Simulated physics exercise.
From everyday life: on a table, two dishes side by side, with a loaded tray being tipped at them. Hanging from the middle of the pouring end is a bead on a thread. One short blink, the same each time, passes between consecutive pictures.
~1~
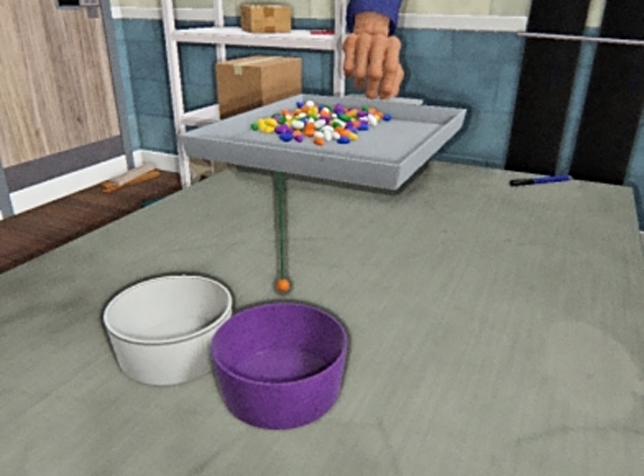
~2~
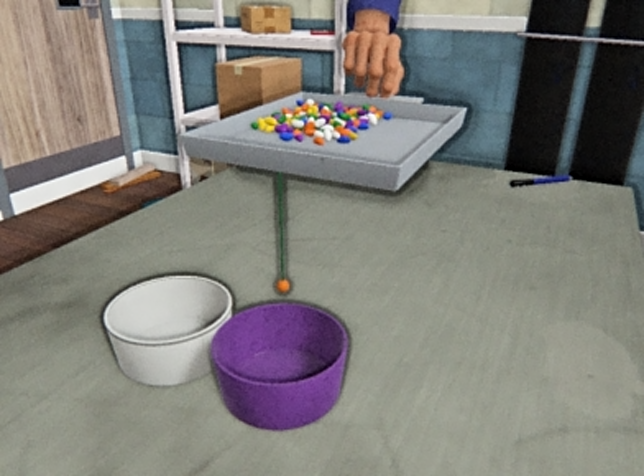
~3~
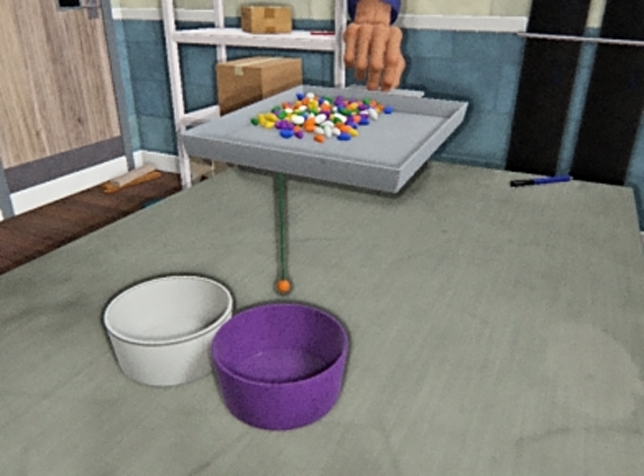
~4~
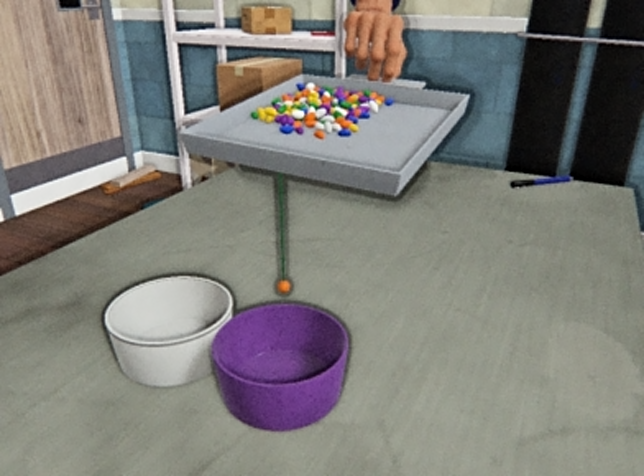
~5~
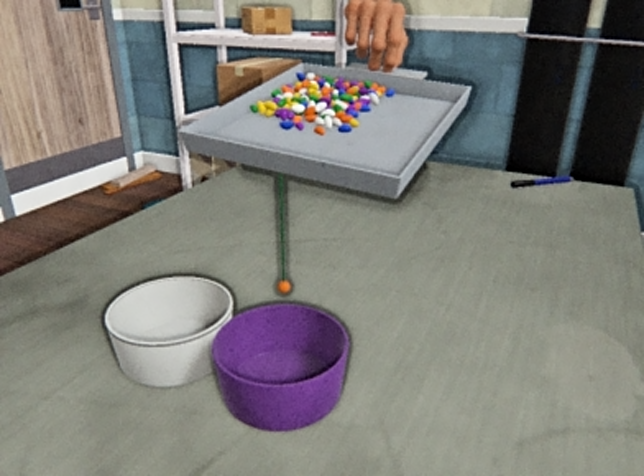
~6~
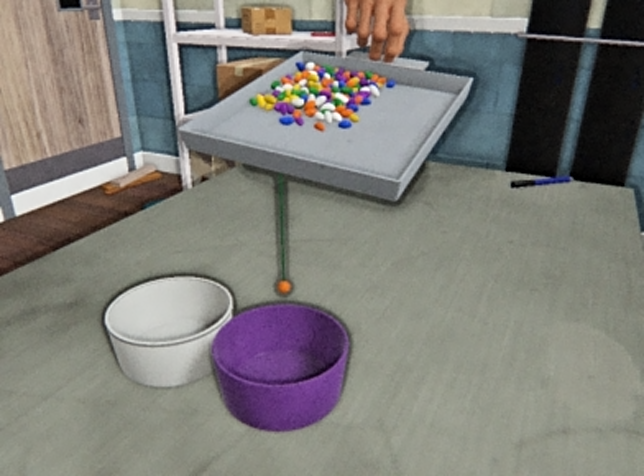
A hand gradually tilting a gray tray of colorful jelly beans above a white bowl and a purple bowl on a table.
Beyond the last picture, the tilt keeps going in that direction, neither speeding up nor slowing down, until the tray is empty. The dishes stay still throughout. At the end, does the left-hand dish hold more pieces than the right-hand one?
No, the right-hand dish holds more.
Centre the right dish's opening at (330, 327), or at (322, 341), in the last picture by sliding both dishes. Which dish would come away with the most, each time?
First place: The rightmost dish. Second place: The rightmost dish.
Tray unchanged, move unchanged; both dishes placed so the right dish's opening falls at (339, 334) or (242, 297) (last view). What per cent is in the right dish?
Roughly 80 % and 0 %.
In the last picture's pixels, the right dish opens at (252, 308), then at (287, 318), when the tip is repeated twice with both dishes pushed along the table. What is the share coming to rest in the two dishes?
First placement near 10 percent, second near 40 percent.
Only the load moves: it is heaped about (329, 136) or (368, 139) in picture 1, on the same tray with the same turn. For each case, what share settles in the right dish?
In order, 50 per cent then 30 per cent.
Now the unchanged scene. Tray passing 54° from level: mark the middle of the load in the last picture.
Roughly (339, 165).
Shortly afterwards, tray tipped steeply; all but a few on the tray; only a few in the right dish; a little in the air.
Next, tray tipped right over; the bulk on the tray; a little in the right dish; a little outside both; only a few in the air.
Some moments later, tray tipped past a quarter turn; near half in the right dish; near half outside both.
In the end, tray tipped past a quarter turn; near half in the right dish; none at all in the left dish; near half outside both.
